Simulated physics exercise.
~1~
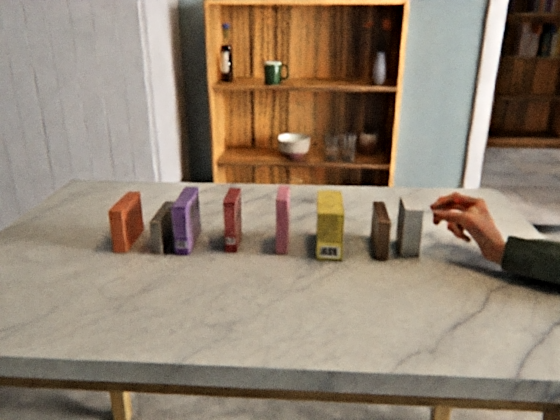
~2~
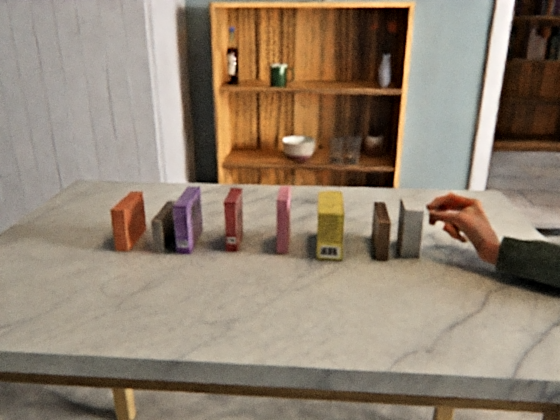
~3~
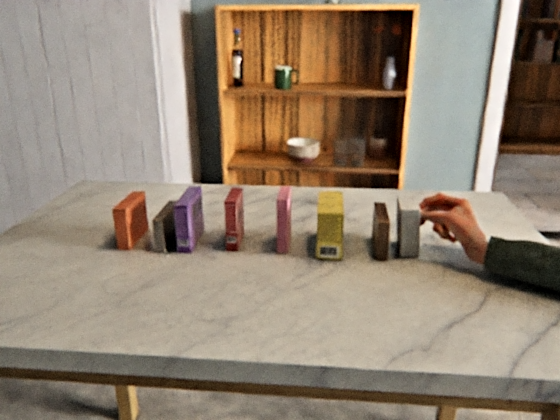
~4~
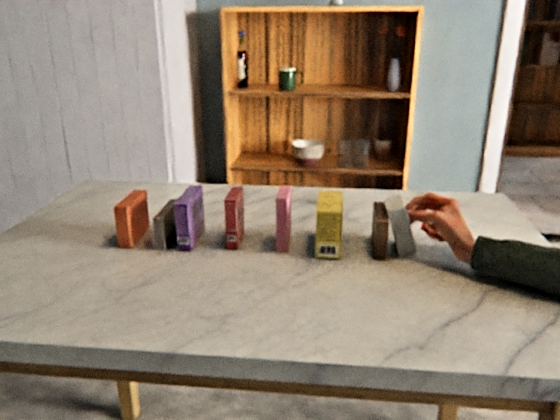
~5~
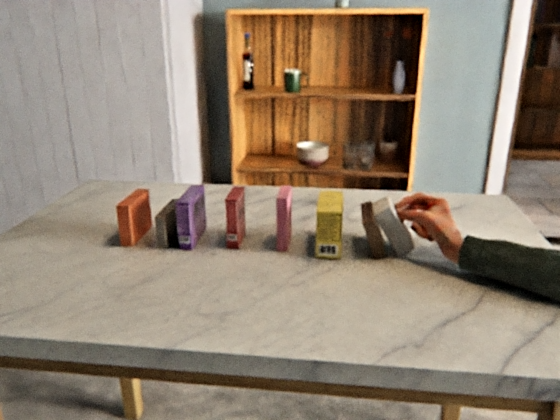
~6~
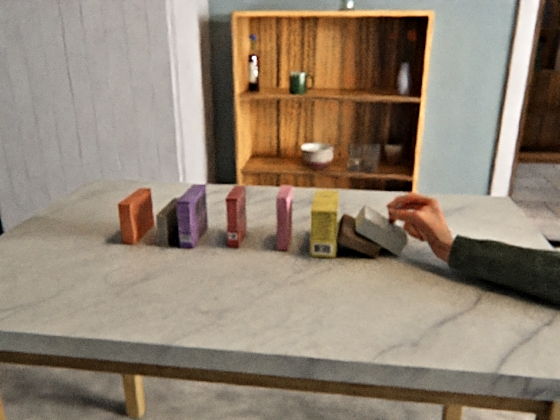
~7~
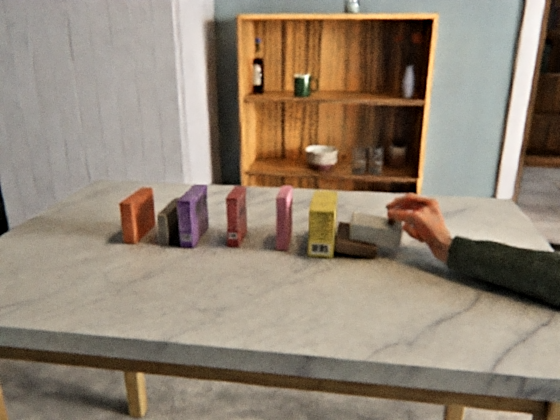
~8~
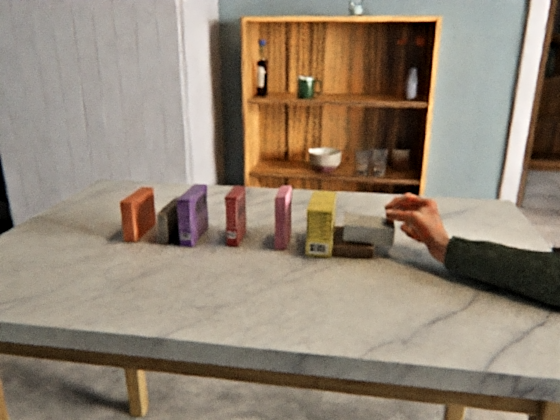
At the start, eight upright blocks and boxes stand in a loose row on a marble-topped table, with a wooden shelf behind and a hand reaching in from the right. The fingers come up to the top of the pale block at the right end and push it to the left. It tilts into the brown board beside it, which leans and goes over too. Both drop toward the yellow packet, which stays upright. By the end the brown board lies flat with the pale block resting on it beneath the hand, while the other six still stand.
